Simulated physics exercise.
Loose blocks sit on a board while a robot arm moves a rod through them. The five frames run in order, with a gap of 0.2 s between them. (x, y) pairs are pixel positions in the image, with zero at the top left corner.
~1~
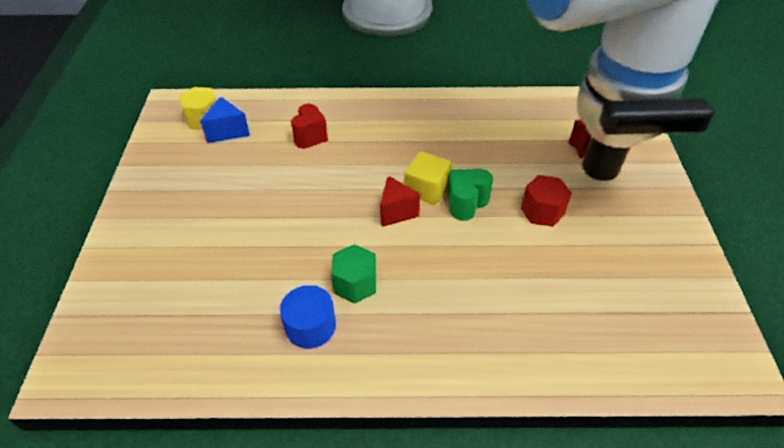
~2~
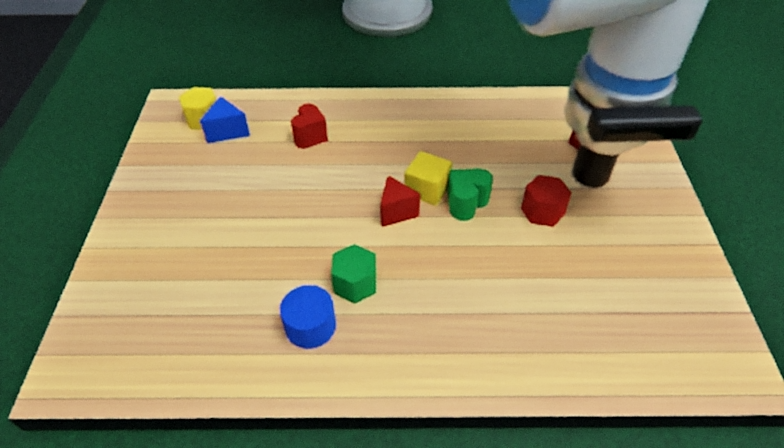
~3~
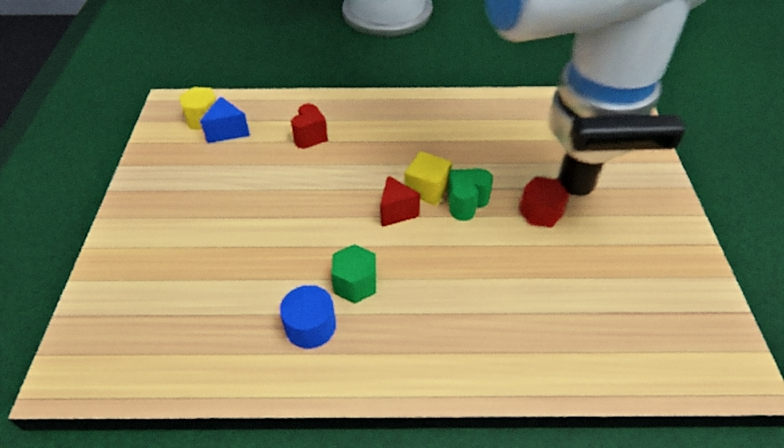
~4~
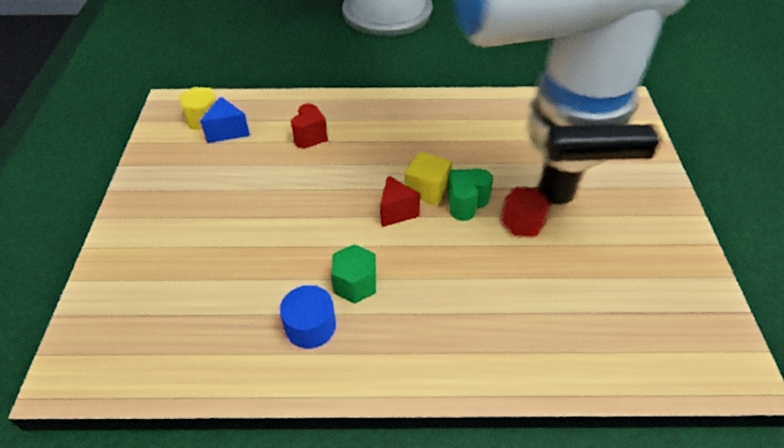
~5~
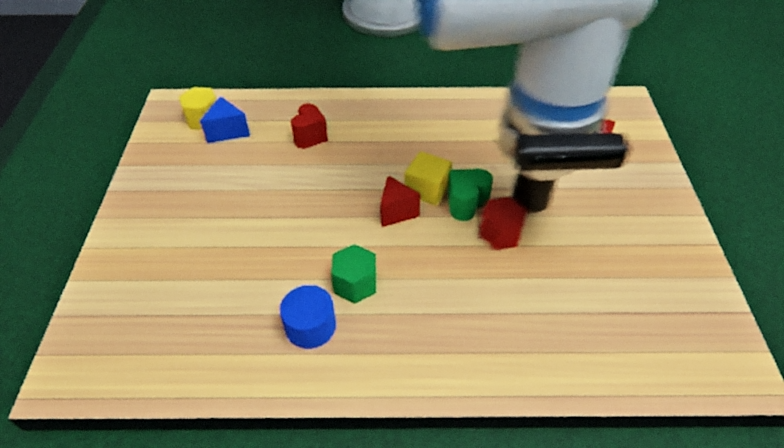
The robot arm lowers its rod's tip leftward and toward the viewer across the wooden board, approaching the red hexagon on the right. The rod meets the hexagon and pushes it a short way left and nearer the viewer, below the green heart-shaped block, while the other blocks stay still.
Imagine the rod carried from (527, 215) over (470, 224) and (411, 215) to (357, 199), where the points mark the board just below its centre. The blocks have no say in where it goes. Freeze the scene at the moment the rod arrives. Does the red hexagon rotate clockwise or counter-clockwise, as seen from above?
Counterclockwise rotation.
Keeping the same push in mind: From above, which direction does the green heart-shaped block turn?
Verdict: Clockwise.
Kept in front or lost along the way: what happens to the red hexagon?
It falls back or aside.
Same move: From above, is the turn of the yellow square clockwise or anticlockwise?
From overhead, the rotation is clockwise.
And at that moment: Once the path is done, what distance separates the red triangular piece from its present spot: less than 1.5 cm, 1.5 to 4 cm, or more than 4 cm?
My estimate: Beyond 4 cm.
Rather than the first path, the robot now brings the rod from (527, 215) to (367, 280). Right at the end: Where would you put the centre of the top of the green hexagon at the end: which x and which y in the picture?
Near (322, 274).
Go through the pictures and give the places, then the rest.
Lower end of the rod (601, 169), tops of blocks, red triangular piece (397, 191), yellow square (429, 166), green heart-shaped block (470, 181), red hexagon (549, 189), in the first picture.
Rod (590, 175), blocks as before, in the second picture.
Rod (576, 183), red hexagon (547, 190), in the third picture.
Rod (557, 191), red hexagon (528, 200), in the fourth picture.
Rod (531, 199), red triangular piece (397, 191), yellow square (429, 166), green heart-shaped block (470, 181), red hexagon (505, 212), in the fifth picture.
What follows on the original path. One third of the way, rod (472, 208); yellow square (424, 163); green heart-shaped block (457, 178), turned 25° clockwise; red hexagon (460, 233), turned 50° anticlockwise.
Two thirds of the way, rod (412, 199); red triangular piece (370, 186); yellow square (408, 148), turned 35° clockwise; green heart-shaped block (427, 170), turned 70° clockwise; red hexagon (454, 235), turned 70° anticlockwise.
At the end, rod (356, 183); red triangular piece (323, 183), turned 70° anticlockwise; yellow square (408, 146), turned 40° clockwise; green heart-shaped block (425, 170), turned 75° clockwise; red hexagon (454, 235), turned 70° anticlockwise.
